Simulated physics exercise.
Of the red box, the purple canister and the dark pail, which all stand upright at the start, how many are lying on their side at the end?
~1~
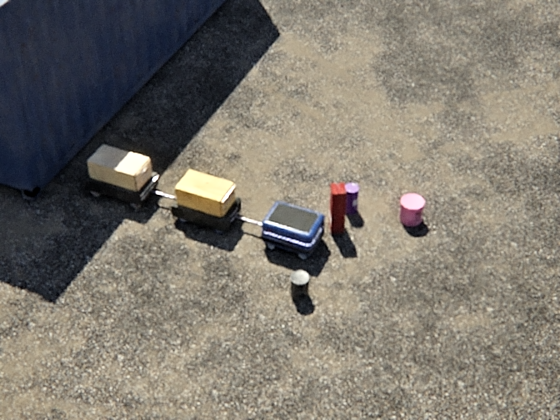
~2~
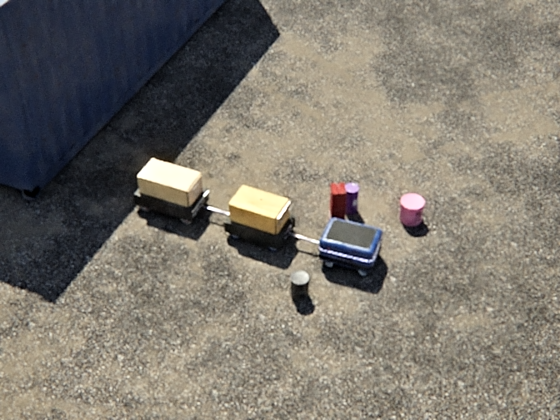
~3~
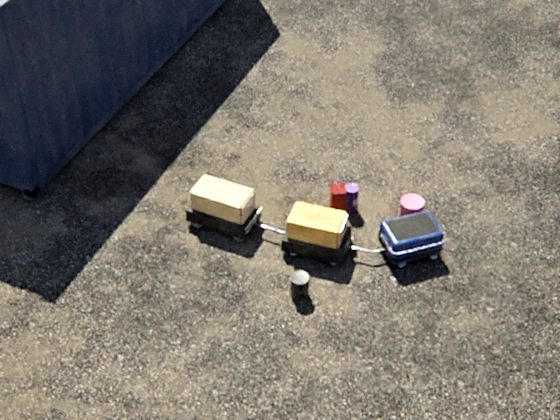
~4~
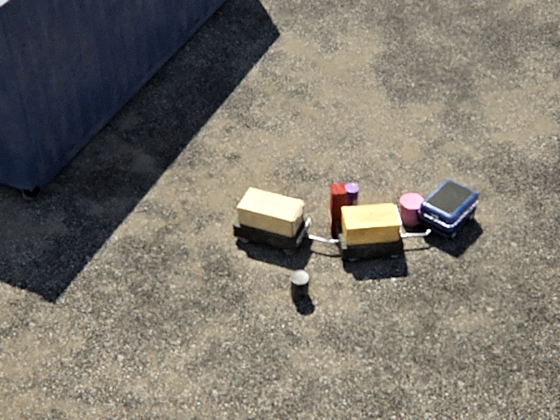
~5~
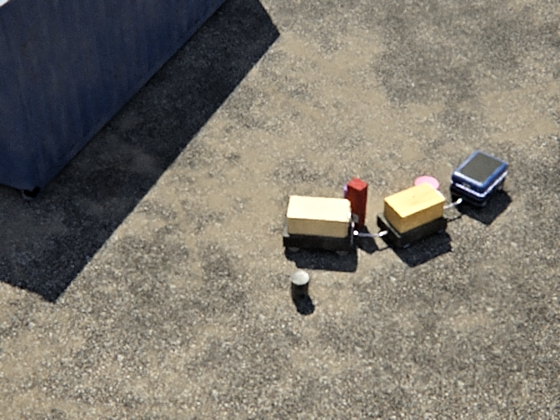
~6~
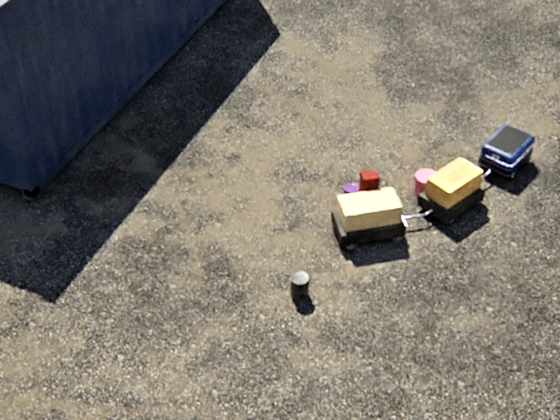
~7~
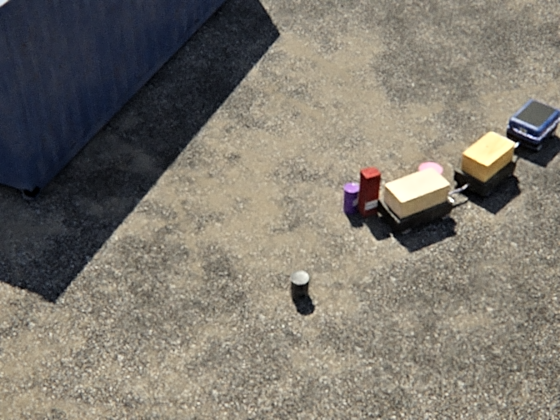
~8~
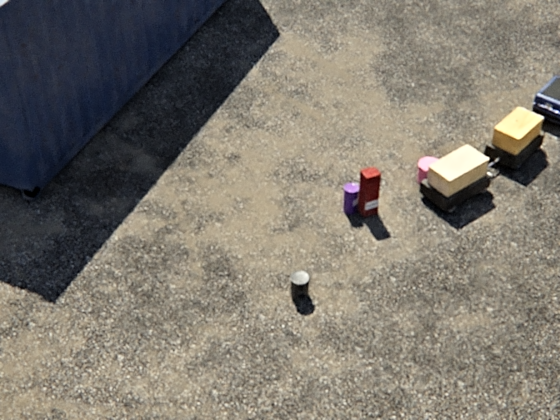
None of them are lying on their side. The red box, the purple canister and the dark pail are all still upright at the end.
